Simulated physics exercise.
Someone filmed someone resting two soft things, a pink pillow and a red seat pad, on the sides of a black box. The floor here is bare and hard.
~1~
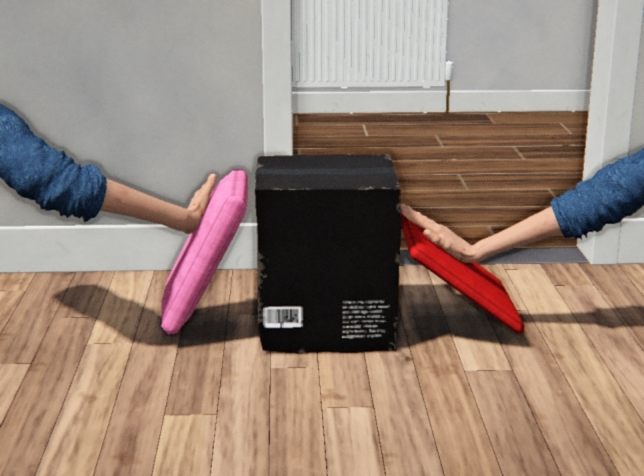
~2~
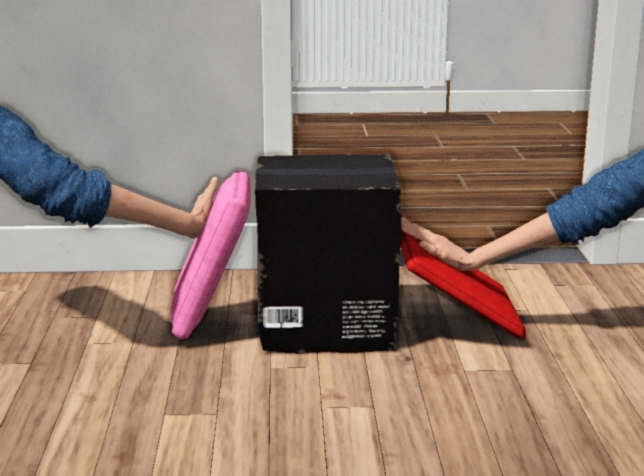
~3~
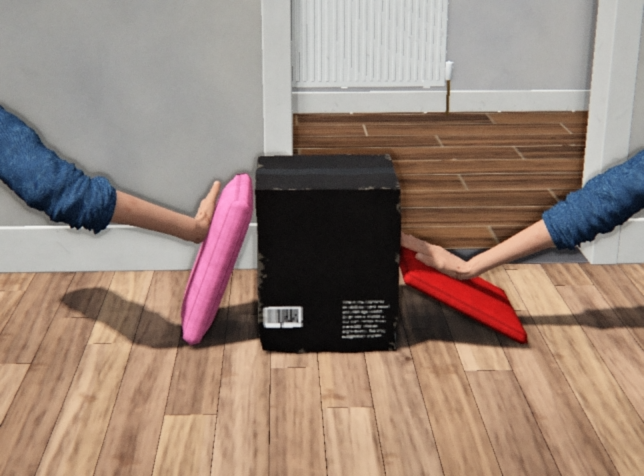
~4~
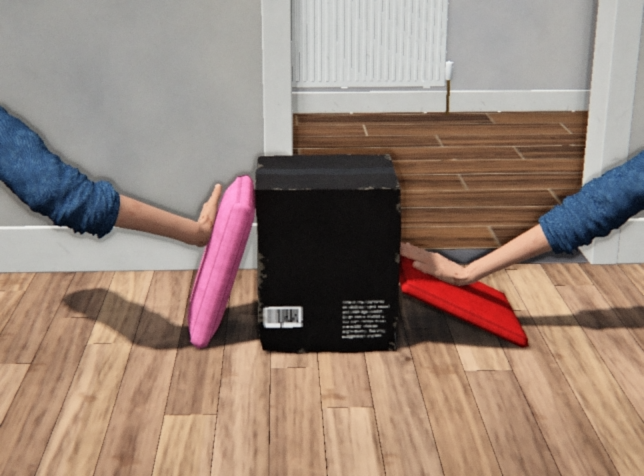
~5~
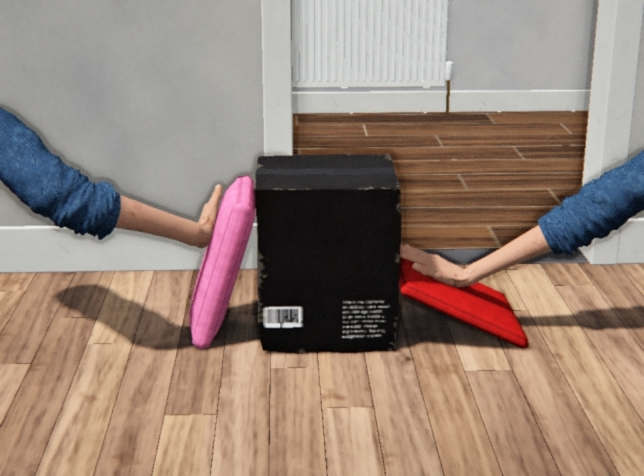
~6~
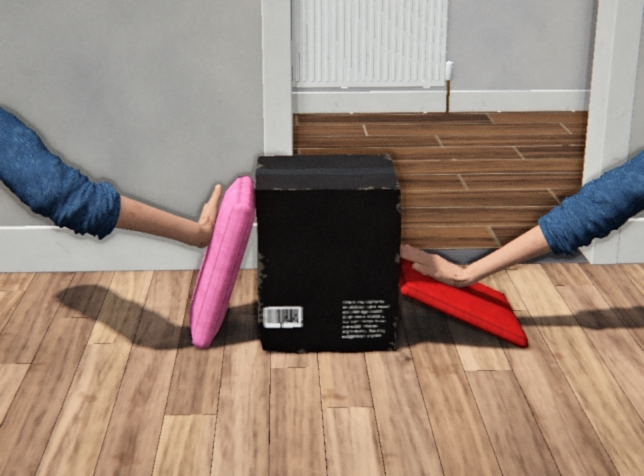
On a bare wooden floor near a doorway, two hands press a pink pillow and a red pad against opposite sides of a black box. The pillow on the left shifts slightly more upright while the pad on the right sinks a little lower, then both stay still.
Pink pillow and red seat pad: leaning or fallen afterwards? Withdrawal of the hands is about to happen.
Pink pillow - leaning; red seat pad - fallen.
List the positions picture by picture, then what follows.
The first picture shows pillow foot (170, 330), head (238, 200); seat pad foot (520, 330), head (415, 253).
The second picture shows pillow foot (181, 335); seat pad foot (522, 335).
The third picture shows pillow foot (192, 341); seat pad foot (524, 340).
The fourth picture shows pillow foot (199, 344); seat pad foot (525, 343).
The fifth picture shows pillow foot (201, 345); seat pad foot (525, 345).
The sixth picture shows pillow foot (201, 345), head (244, 207), almost upright; seat pad foot (525, 345), head (405, 290), at a low slant.
Then, 0.24 s later than the last view, pillow against the side near (224, 262); seat pad flat on the floor near (463, 317).
Then, 0.46 s later than the last view, pillow against the side near (224, 262); seat pad flat on the floor near (463, 318).
Finally, pillow against the side near (224, 262); seat pad flat on the floor near (463, 318). The pink pillow holds its lean and the red seat pad slides down flat.
